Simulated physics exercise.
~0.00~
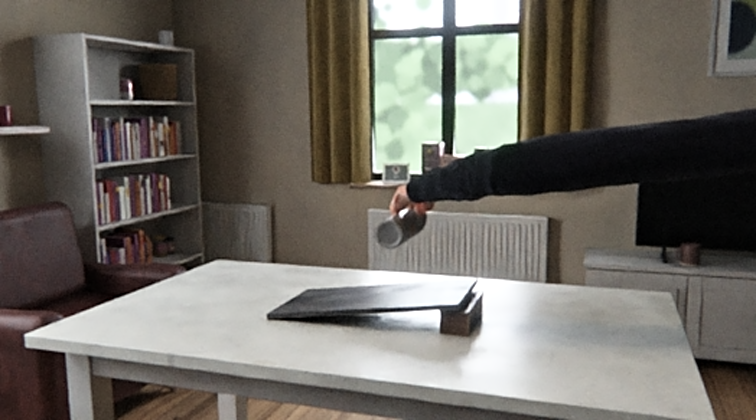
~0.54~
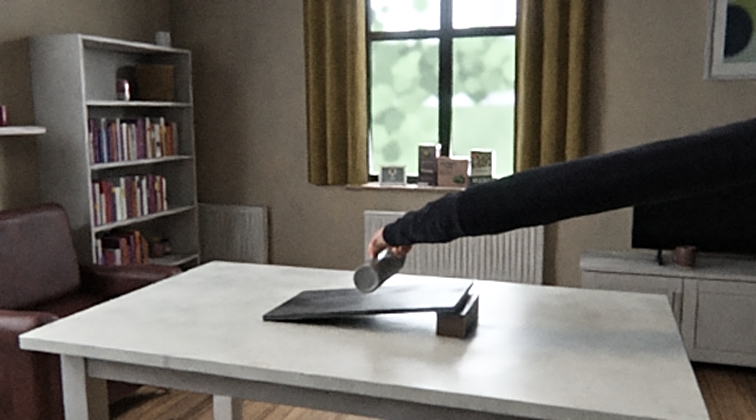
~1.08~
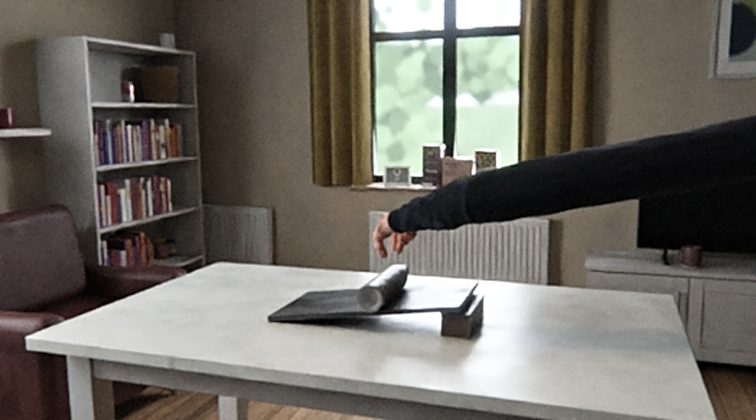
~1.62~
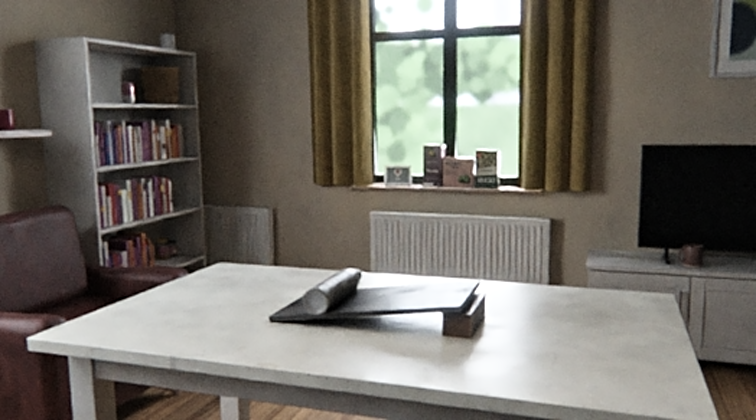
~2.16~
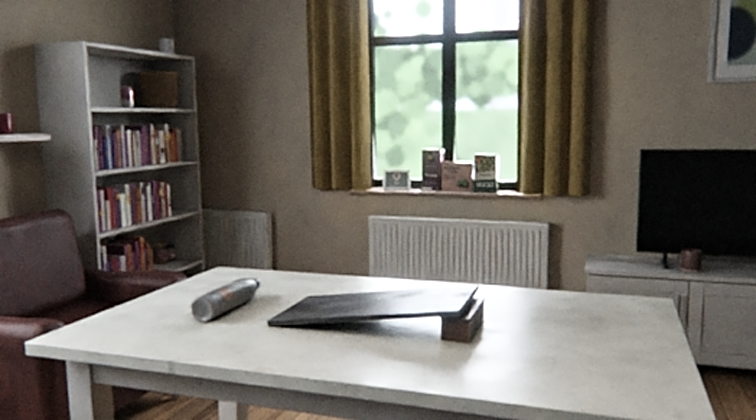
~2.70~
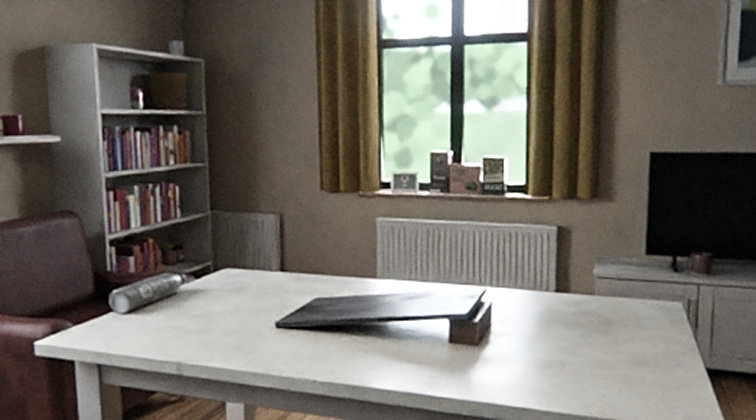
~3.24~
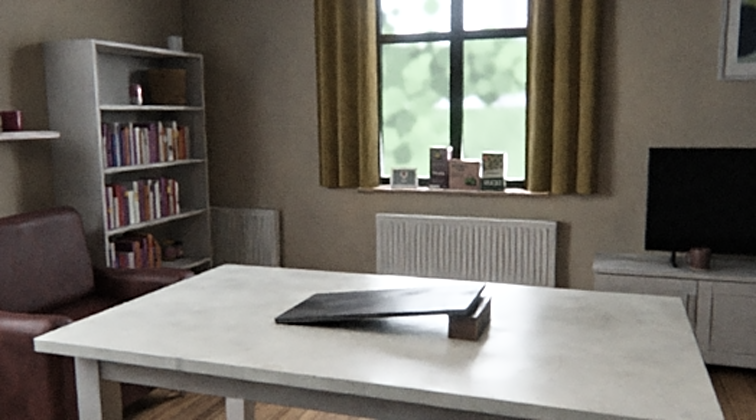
In a living room, a hand lowers a grey bottle on its side onto a dark sloping board on a white table and lets go. The bottle rolls down to the left, off the board and across the tabletop, until it is no longer in view.
